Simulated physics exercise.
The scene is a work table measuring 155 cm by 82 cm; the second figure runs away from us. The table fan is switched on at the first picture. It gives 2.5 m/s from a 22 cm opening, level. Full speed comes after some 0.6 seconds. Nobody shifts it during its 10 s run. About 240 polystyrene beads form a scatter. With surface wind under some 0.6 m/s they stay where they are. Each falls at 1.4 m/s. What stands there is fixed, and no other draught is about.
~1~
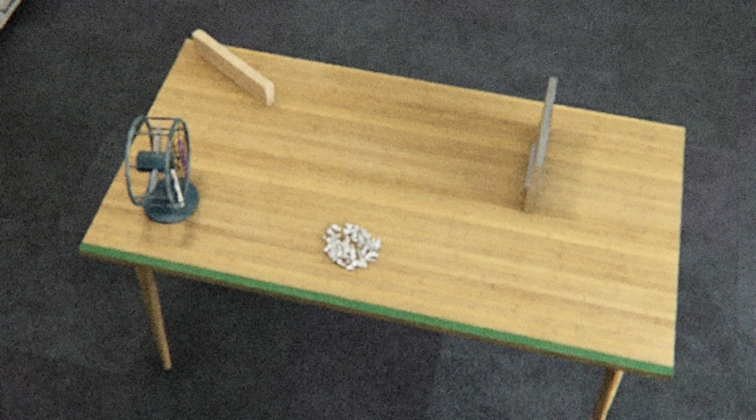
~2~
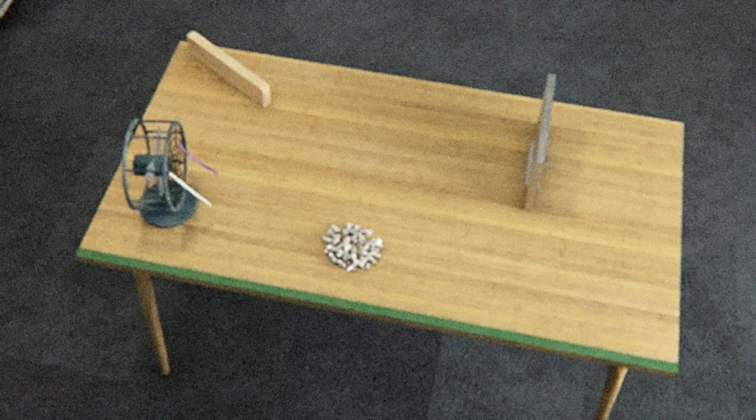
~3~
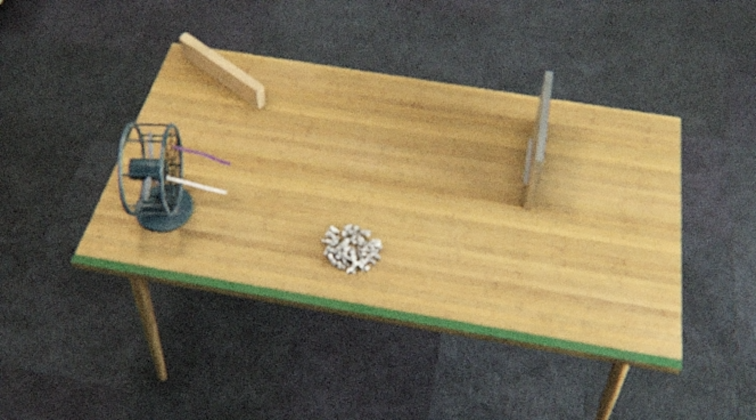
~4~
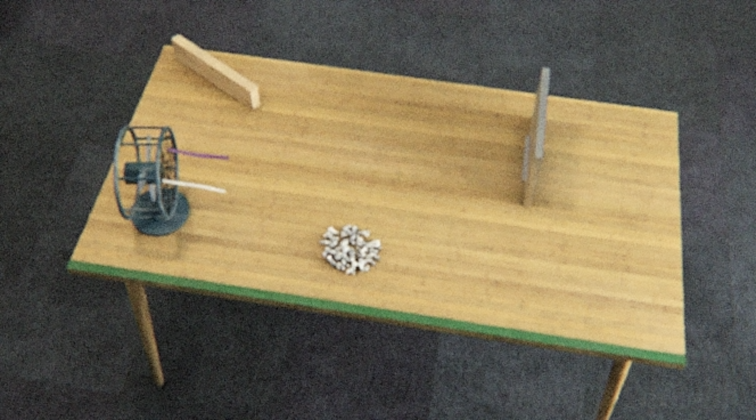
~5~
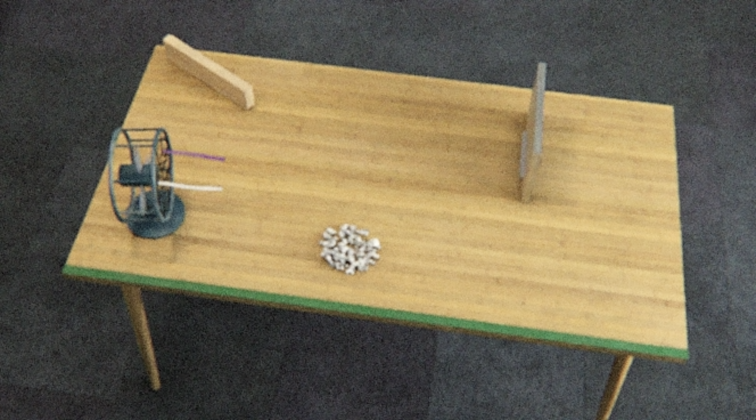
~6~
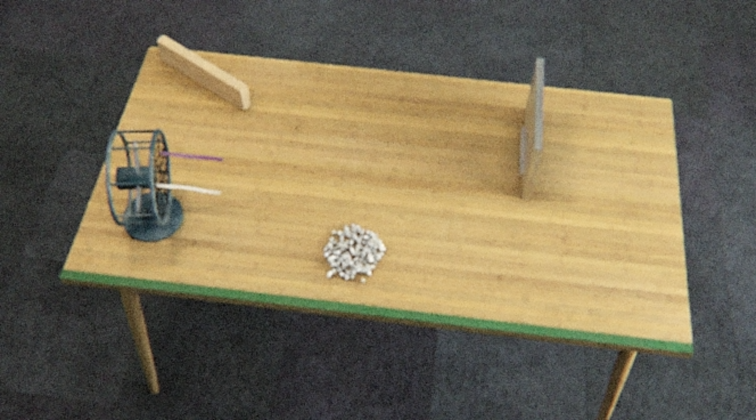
A wooden table with a green edge held a small fan, whose ribbons lifted and streamed to the right, while a pile of white beads stayed put, then shifted slightly to the right.
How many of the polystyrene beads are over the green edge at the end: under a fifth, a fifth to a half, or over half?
It's going to be the bigger part that ends over that edge.
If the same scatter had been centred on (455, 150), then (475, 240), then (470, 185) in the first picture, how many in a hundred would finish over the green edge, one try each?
0, 30 and 0 in a hundred, respectively.
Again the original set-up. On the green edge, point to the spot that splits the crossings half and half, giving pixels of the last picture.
(448, 325).
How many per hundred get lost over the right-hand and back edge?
4 % right-hand and 0 % back.
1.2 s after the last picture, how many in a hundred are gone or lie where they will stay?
Estimate: Close to 90 %.
Then, 1.2 s after the last picture, 70 % are over the green edge; the middle of those still in play is near (424, 315); 85 % have settled or left.
Then, 2.4 s after the last picture, 71 % are over the green edge; the middle of those still in play is near (411, 316); 97 % have settled or left.
Then, 4.7 s after the last picture, 71 % are over the green edge; the middle of those still in play is near (411, 316); 98 % have settled or left.
Then, 9.2 s after the last picture, at the end, 71 % are over the green edge; the middle of those still in play is near (411, 316).
